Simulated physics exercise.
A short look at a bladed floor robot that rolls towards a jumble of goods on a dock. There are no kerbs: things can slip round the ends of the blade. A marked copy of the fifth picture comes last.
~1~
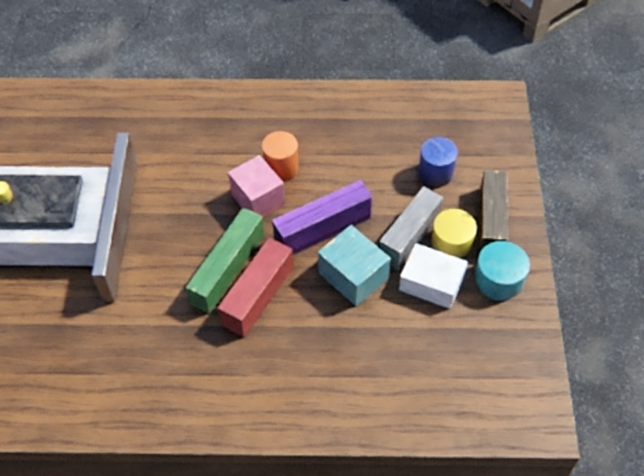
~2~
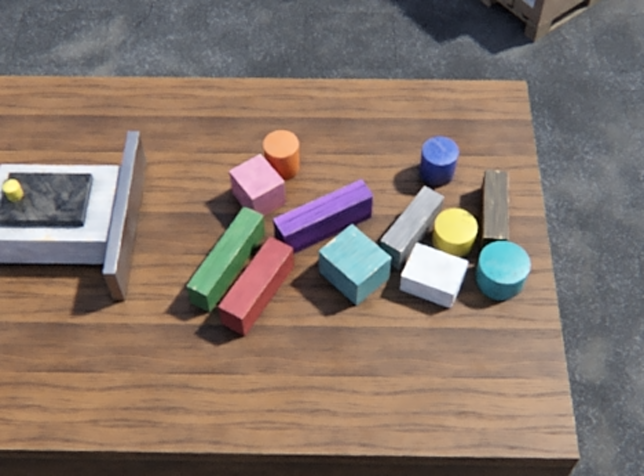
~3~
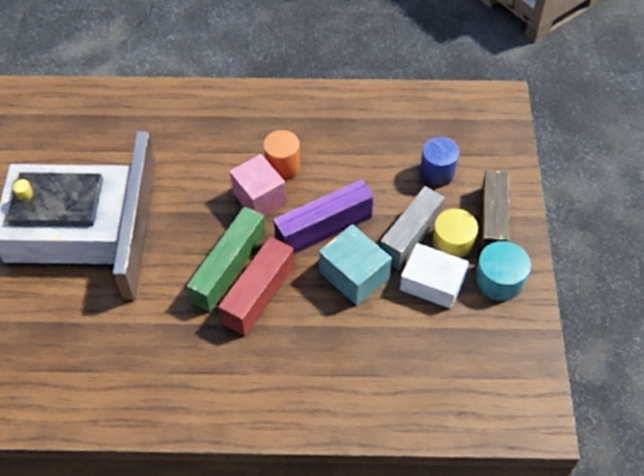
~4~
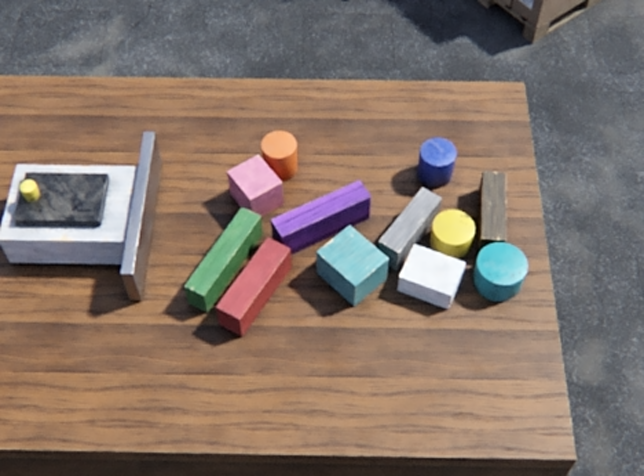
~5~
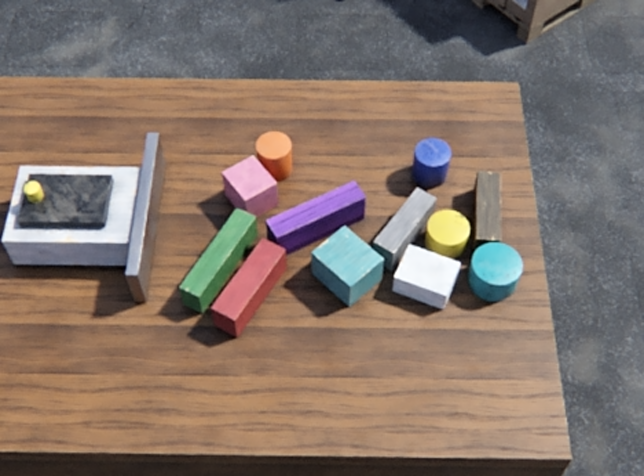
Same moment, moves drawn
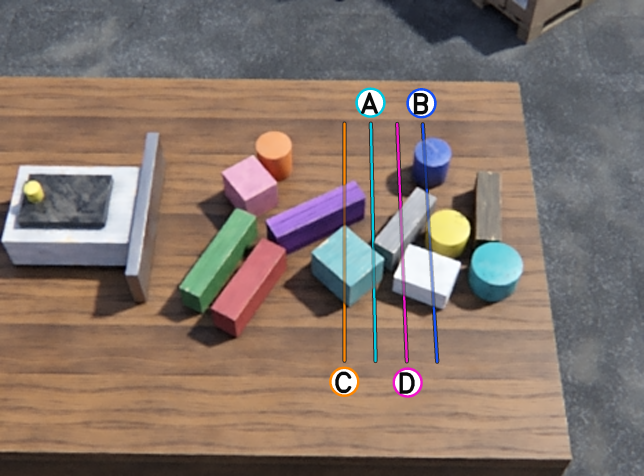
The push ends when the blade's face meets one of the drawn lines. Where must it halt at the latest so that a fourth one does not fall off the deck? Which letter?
The farthest such stop is B.
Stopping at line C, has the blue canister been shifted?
By then, no.
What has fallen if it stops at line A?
It is the turquoise canister.
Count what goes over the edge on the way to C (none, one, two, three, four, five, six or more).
In all, none.
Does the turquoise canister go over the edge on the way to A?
Yes.
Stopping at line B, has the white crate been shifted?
Yes.
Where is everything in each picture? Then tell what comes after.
Turquoise crate (354, 266); orange canister (281, 157); black bar (493, 213), in the first picture.
Robot (52, 198); yellow canister (454, 234), in the second picture.
Robot (62, 198); purple stick (324, 219), in the third picture.
Robot (69, 198); green bar (225, 259), in the fourth picture.
Robot (73, 199); white crate (426, 277); pink crate (250, 189); turquoise canister (495, 272), in the fifth picture.
On the marked copy, A at (373, 232); B at (429, 233); C at (344, 232); D at (402, 233).
Taking B. A third of the way, robot (175, 200); red bar (286, 291); pink crate (277, 193).
Two thirds of the way, robot (279, 202); turquoise canister (531, 274); black bar (492, 214).
When it is over, robot (358, 203); turquoise canister over the edge; white crate over the edge; two fallen.
As for the rest, A is within the limit but short; C is within the limit but short; D is within the limit but short.
